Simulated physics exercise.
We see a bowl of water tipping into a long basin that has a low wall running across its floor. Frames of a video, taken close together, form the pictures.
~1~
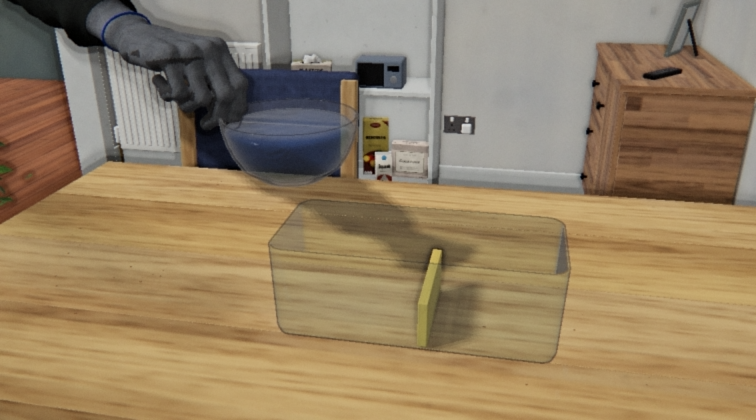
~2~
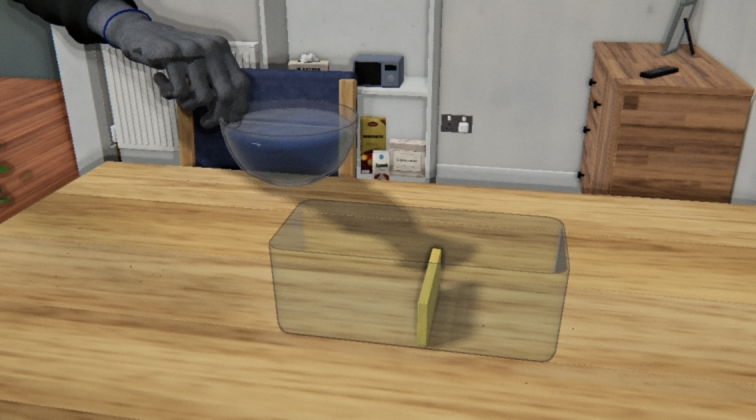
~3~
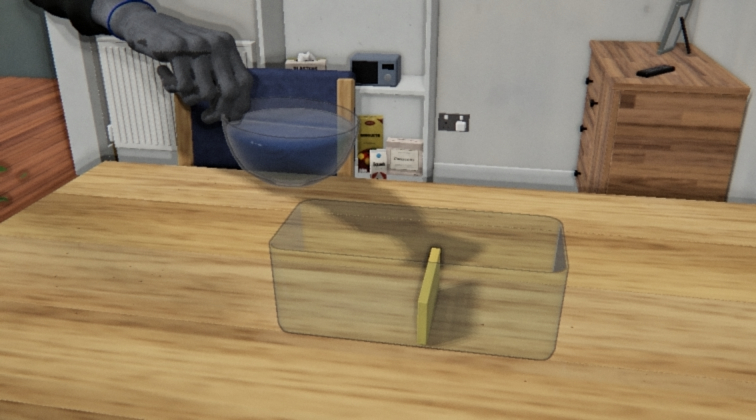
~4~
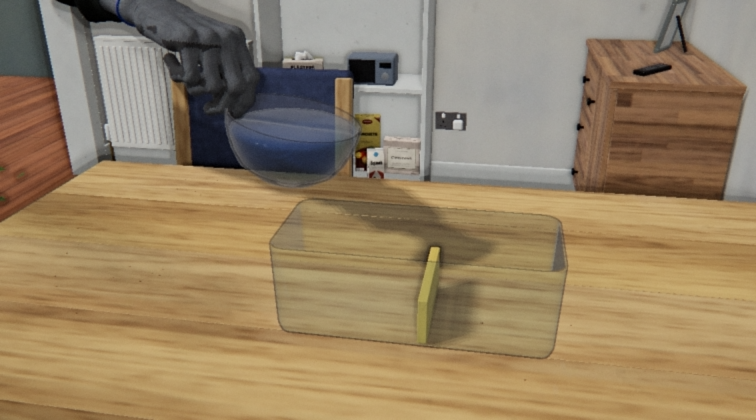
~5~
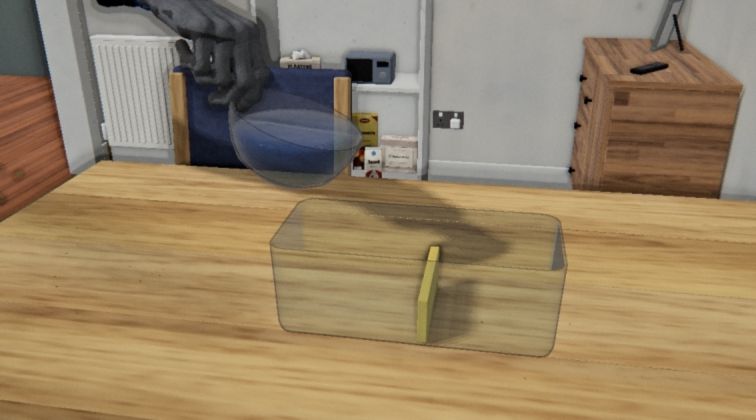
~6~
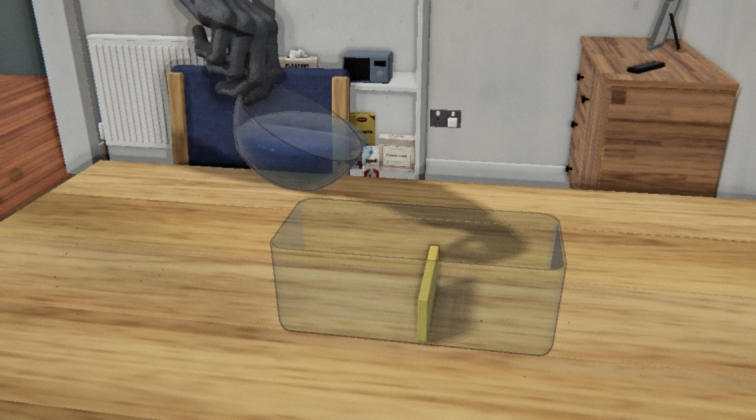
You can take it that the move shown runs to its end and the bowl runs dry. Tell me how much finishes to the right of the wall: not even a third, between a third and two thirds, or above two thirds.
Once it settles, the part right of the wall is below a third, I'd say.
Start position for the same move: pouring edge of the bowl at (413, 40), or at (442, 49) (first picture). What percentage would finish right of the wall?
The first start yields 80 per cent, the second 90 per cent.
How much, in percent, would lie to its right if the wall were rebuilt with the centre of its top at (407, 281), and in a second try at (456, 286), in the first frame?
Try 1: About 35 percent; try 2: About 10 percent.
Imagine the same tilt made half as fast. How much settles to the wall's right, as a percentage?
Roughly 5 percent.
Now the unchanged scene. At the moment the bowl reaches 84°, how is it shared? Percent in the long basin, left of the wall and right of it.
I'd put the left part near 55 per cent and the right part near 0.
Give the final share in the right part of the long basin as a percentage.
Estimate: Some 5 per cent.
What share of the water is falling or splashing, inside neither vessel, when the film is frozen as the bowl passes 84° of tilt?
That comes to near 25 percent.
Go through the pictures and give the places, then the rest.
It leans 0°; its right rim is at (355, 121); the water meets the walls at (231, 120) and (354, 127); the long basin's rim runs from (286, 223) to (567, 247); the wall's top is at (431, 276), in the first frame.
It leans 1°; its right rim is at (356, 122); the water meets the walls at (232, 120) and (354, 128), in the second frame.
It leans 5°; its right rim is at (357, 127); the water meets the walls at (233, 119) and (355, 130), in the third frame.
It leans 11°; its right rim is at (359, 134); the water meets the walls at (236, 118) and (357, 132), in the fourth frame.
It leans 19°; its right rim is at (361, 144); the water meets the walls at (239, 119) and (359, 136); 1 per cent is over the edge, in the fifth frame.
It leans 29°; its right rim is at (360, 156); the water meets the walls at (242, 123) and (358, 145); 7 per cent is over the edge, in the sixth frame.
A moment on, the bowl is tipped on its side and 21 per cent is still to pour, 53 is left of the wall and 0 right of it.
Next, the bowl is tipped on its side and 1 per cent is still to pour, 92 is left of the wall and 1 right of it.
Then the bowl is tipped on its side and 0 per cent is still to pour, 94 is left of the wall and 4 right of it.
Later the bowl is tipped on its side and 0 per cent is still to pour, 94 is left of the wall and 4 right of it.
At rest 94 per cent lies left of the wall, 4 right of it and 2 outside.
